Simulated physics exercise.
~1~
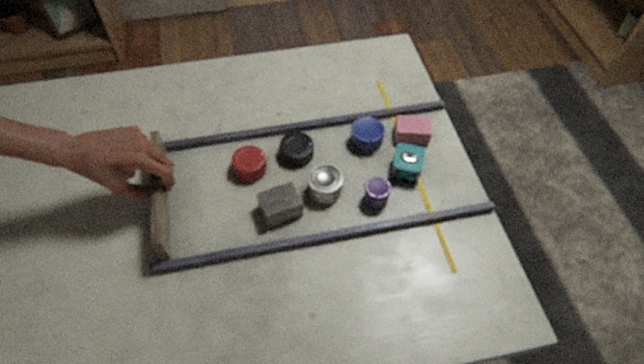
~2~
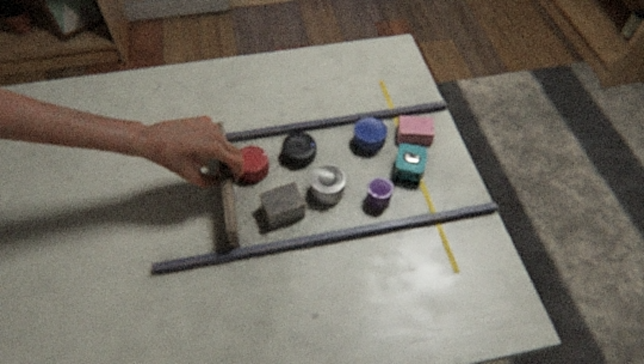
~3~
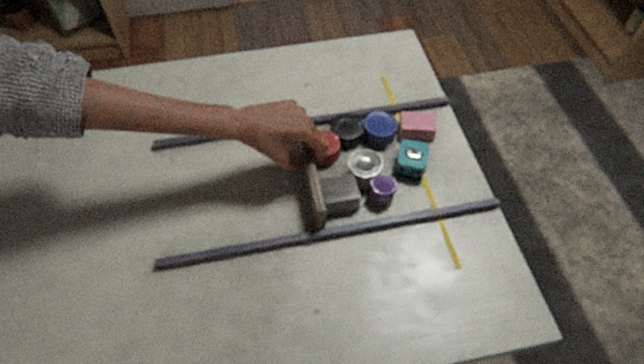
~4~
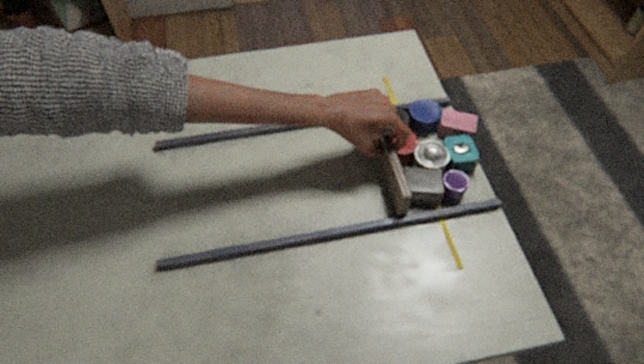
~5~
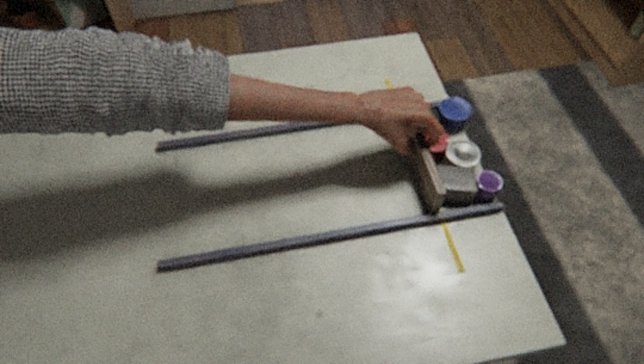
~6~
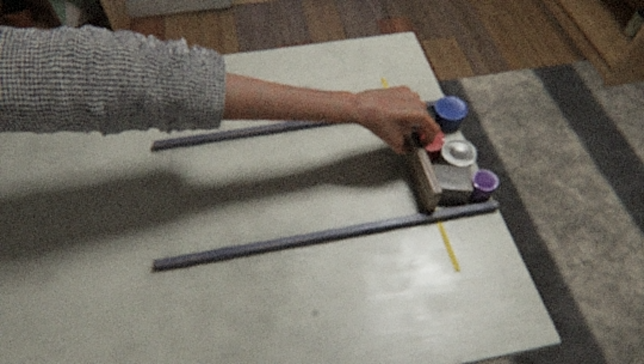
A hand pushes a board rightward, sweeping small objects along until two drop off the table.
